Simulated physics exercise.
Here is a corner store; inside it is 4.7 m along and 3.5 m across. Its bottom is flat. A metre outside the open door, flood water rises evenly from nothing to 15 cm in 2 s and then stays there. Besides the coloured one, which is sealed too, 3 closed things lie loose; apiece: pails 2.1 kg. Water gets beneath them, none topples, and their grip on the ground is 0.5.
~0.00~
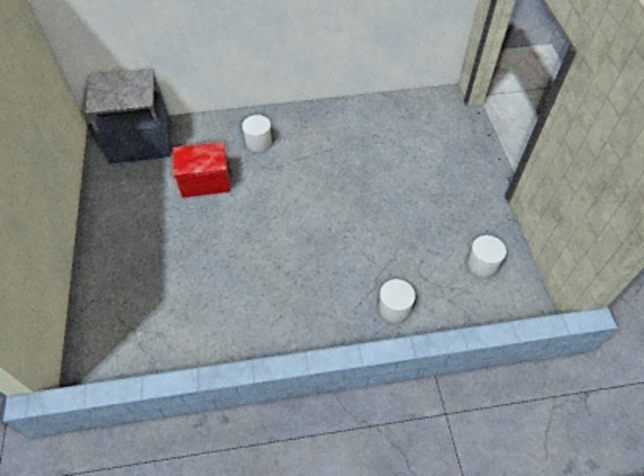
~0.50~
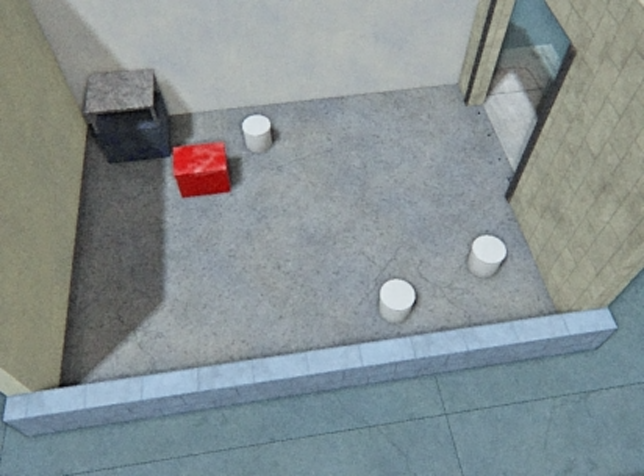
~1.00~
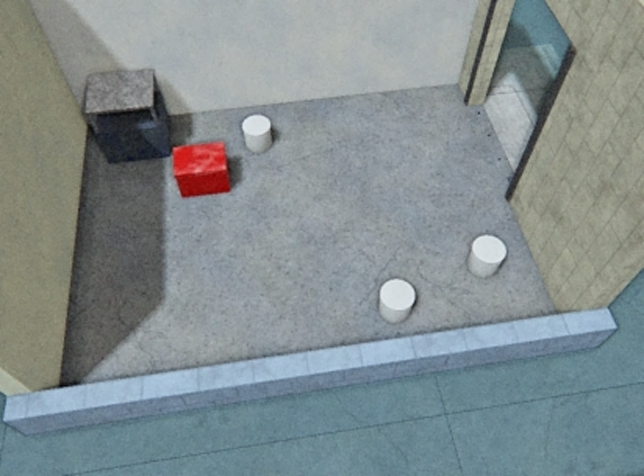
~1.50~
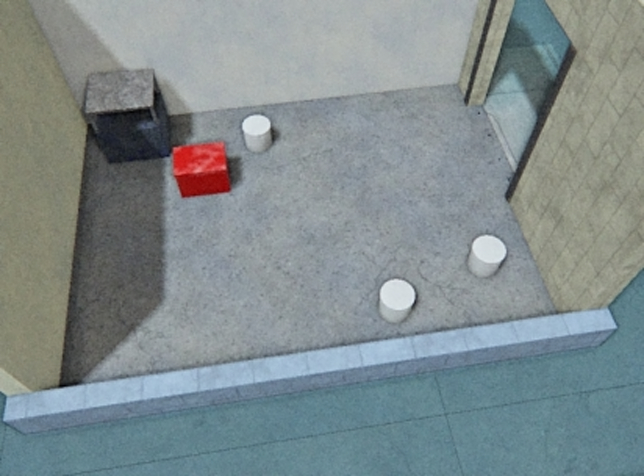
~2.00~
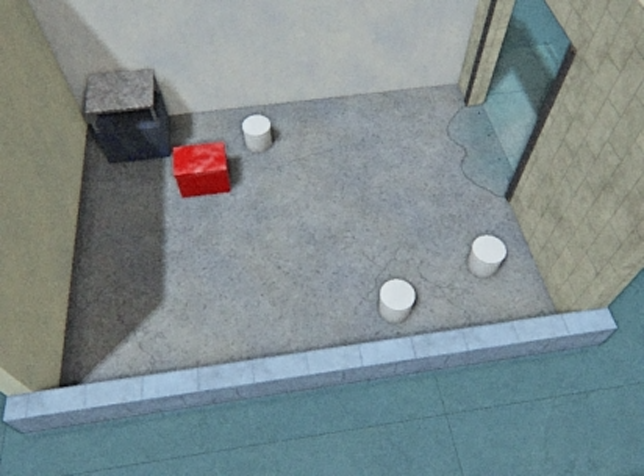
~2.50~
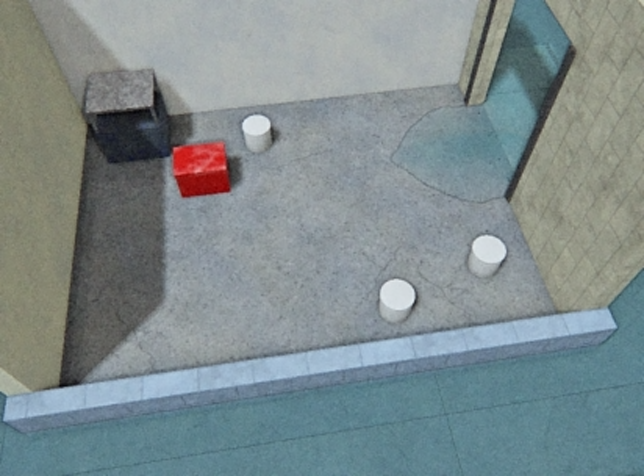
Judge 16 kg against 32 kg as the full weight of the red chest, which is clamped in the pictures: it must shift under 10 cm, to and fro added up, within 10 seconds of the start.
For it, only the larger load is enough.
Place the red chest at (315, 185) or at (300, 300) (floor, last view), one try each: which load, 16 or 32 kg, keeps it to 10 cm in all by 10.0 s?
In turn: Either load holds; either load holds.
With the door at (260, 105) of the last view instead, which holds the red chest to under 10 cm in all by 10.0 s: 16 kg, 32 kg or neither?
Then only the higher weight holds it.
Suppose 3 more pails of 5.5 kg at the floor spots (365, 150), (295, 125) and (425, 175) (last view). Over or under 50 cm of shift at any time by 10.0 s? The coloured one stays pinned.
In turn: Past it, more, over.
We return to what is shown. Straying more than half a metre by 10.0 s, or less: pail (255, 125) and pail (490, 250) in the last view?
In that order: Past it, less.
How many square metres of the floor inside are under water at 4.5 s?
Roughly 9.5 m2.
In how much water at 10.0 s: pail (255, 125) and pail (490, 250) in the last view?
Roughly 7 and 1 cm.
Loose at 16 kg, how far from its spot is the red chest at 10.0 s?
Roughly 60 cm.
After 3.5 s the red chest would be 0 cm from its start with 16 kg and 0 cm from its start with 32 kg; 0 cm of water round it then.
After 4.5 s the red chest would be 0 cm from its start with 16 kg and 0 cm from its start with 32 kg; 3 cm of water round it then.
After 7.0 s the red chest would be 6 cm from its start with 16 kg and 0 cm from its start with 32 kg; 5 cm of water round it then.
After 10.0 s the red chest would be 58 cm from its start with 16 kg and 0 cm from its start with 32 kg; 7 cm of water round it then.
